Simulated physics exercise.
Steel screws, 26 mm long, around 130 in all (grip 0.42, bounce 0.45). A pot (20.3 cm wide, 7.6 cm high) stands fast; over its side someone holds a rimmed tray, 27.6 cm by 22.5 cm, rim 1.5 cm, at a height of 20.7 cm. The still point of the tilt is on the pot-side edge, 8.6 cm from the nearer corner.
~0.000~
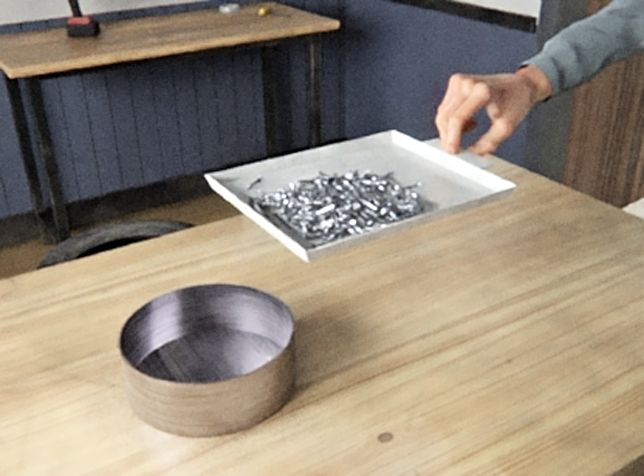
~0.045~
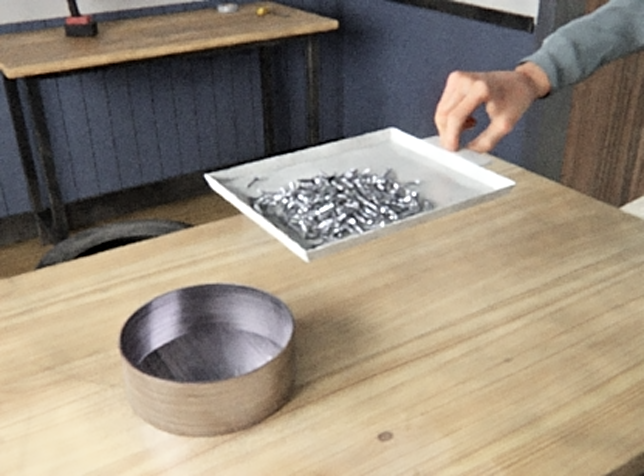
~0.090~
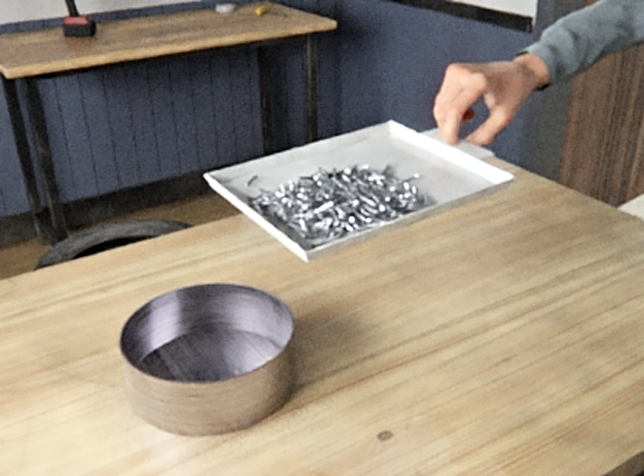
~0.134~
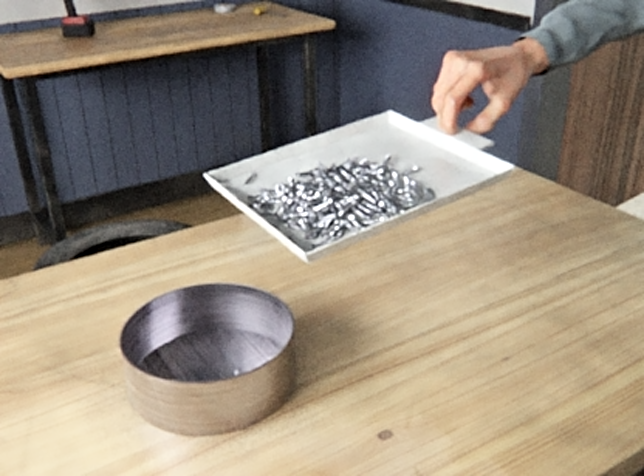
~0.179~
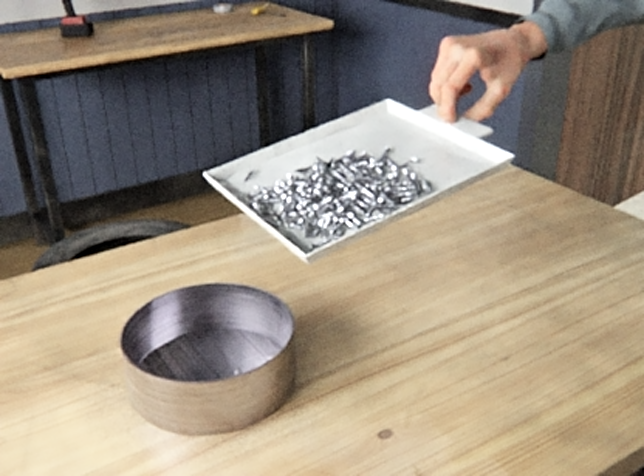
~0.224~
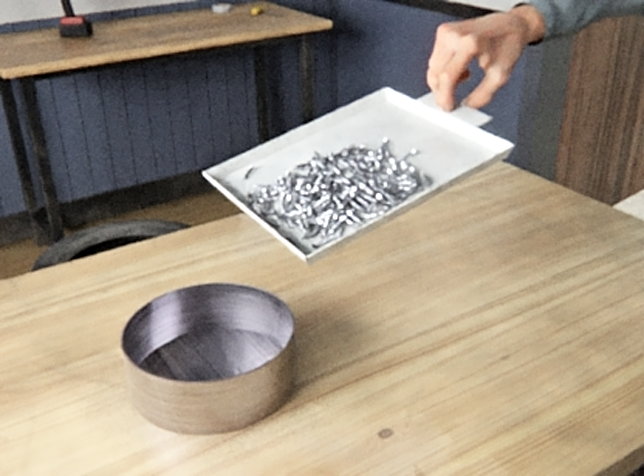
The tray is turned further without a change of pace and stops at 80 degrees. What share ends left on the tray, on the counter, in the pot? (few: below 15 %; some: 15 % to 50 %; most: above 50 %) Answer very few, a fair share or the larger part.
Tray very few, counter a fair share, pot the larger part.
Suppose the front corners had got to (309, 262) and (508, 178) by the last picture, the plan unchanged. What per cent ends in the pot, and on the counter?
Pot 0, counter 100.
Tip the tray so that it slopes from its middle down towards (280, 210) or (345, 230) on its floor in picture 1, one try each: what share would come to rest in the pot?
Some 85 and 5 per cent.
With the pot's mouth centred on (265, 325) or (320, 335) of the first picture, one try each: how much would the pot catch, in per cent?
Some 80 and 75 per cent.
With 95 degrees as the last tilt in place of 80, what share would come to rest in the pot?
It would be near 60 per cent.
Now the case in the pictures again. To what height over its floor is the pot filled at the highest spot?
About 1.5 cm.
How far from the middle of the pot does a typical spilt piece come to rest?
Some 16 cm.
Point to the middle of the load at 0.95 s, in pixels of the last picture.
At about (273, 233).
After 0.66 s, tilt 45 degrees; the tray holds 100 %, the pot 0 %.
After 0.95 s, tilt 66 degrees; the tray holds 85 %, the pot 5 %.
After 1.34 s, tilt 80 degrees; the tray holds 5 %, the pot 50 %.
At rest (2.3 s), tray 0 %, counter 40 %, pot 60 %.
